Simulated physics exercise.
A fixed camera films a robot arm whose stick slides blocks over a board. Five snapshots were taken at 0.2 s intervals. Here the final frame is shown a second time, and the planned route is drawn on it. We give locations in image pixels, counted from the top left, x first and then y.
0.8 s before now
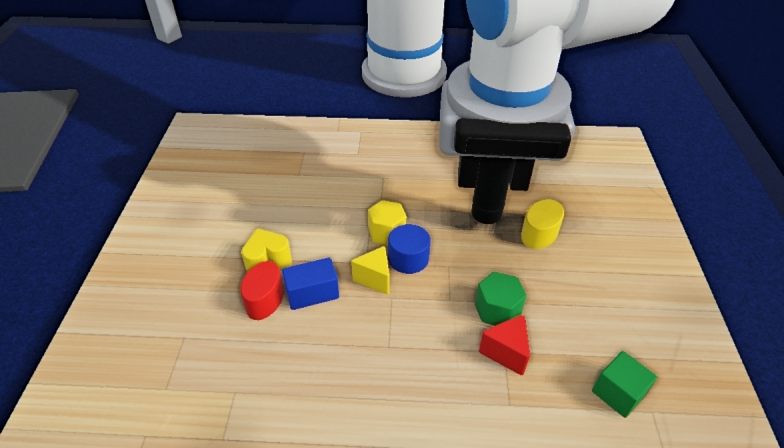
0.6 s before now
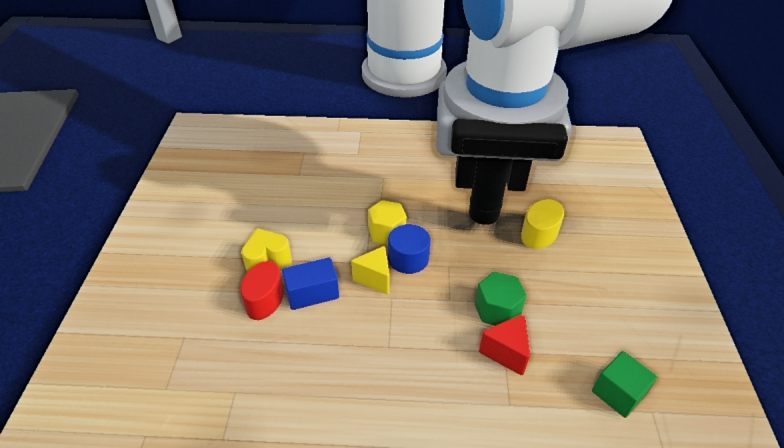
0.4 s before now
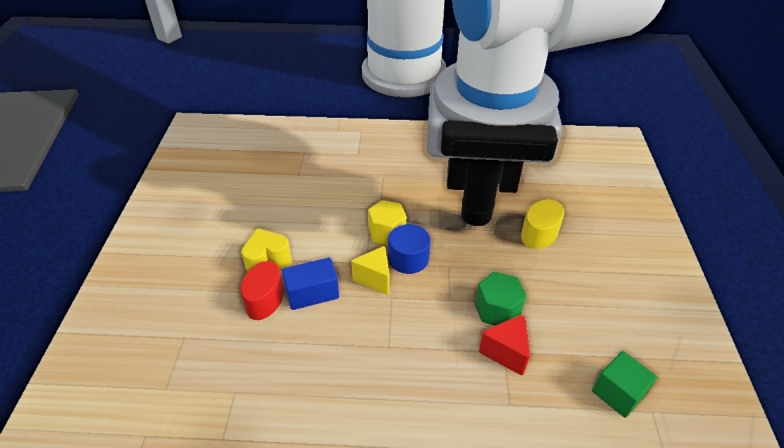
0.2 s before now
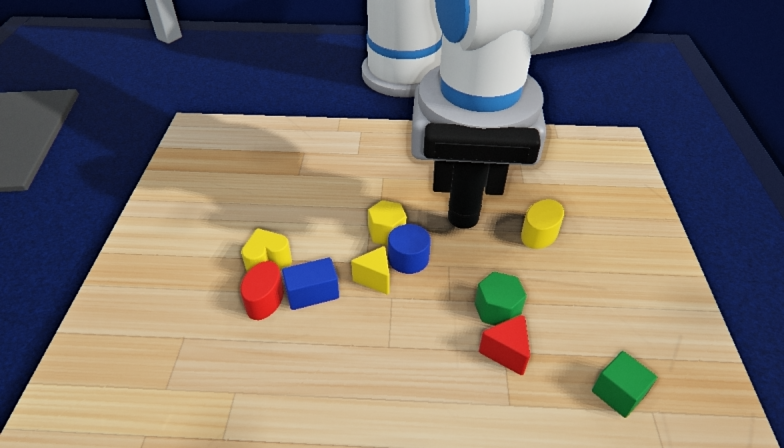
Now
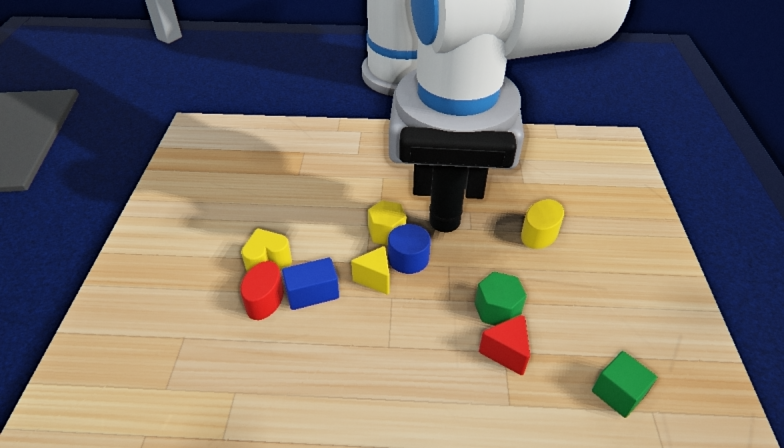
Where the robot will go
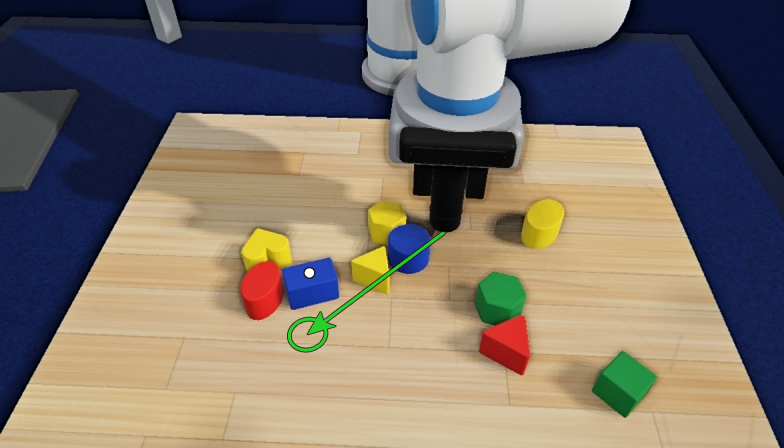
A white robot arm with a black stick slid slowly left across the far side of a wooden table, drawing nearer the blue cylinder, while all the colored blocks stayed still.
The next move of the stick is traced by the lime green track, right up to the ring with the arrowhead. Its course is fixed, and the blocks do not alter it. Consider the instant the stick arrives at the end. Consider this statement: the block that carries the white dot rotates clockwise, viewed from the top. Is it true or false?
That claim is true.
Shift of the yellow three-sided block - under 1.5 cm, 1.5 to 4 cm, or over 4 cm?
Past 4 cm.
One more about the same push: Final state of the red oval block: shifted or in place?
It shifts position.
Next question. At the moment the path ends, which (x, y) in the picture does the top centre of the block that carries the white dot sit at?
It should be at (273, 291) by then.
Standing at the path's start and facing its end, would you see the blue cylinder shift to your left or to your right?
Sideways, to the left.
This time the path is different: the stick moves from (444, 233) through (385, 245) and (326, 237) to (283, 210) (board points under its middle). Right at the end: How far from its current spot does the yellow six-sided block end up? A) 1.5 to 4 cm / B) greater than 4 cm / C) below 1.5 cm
B
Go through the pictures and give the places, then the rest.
Stick's lower end (487, 215); red oval block (260, 280); blue rectangle (309, 273); yellow three-sided block (375, 260); blue cylinder (409, 238), in the first picture.
Stick (484, 215); blocks still, in the second picture.
Stick (476, 216); blocks still, in the third picture.
Stick (463, 219); blocks still, in the fourth picture.
Stick (445, 222); red oval block (260, 280); blue rectangle (309, 273); yellow three-sided block (375, 260); blue cylinder (409, 238), in the fifth picture.
Drawn move, in a line from (444, 233) to (308, 334); the dot is on the blue rectangle.
The first path, step by step. One third of the way, stick (403, 253); yellow three-sided block (348, 283), turned 45° anticlockwise; blue cylinder (372, 262).
Two thirds of the way, stick (357, 287); red oval block (248, 278); blue rectangle (293, 281), turned 40° clockwise; yellow three-sided block (318, 336), turned 60° anticlockwise; blue cylinder (332, 306).
At the end, stick (306, 324); red oval block (233, 275); blue rectangle (273, 291), turned 70° clockwise; yellow three-sided block (300, 386), turned 105° anticlockwise; blue cylinder (290, 352).
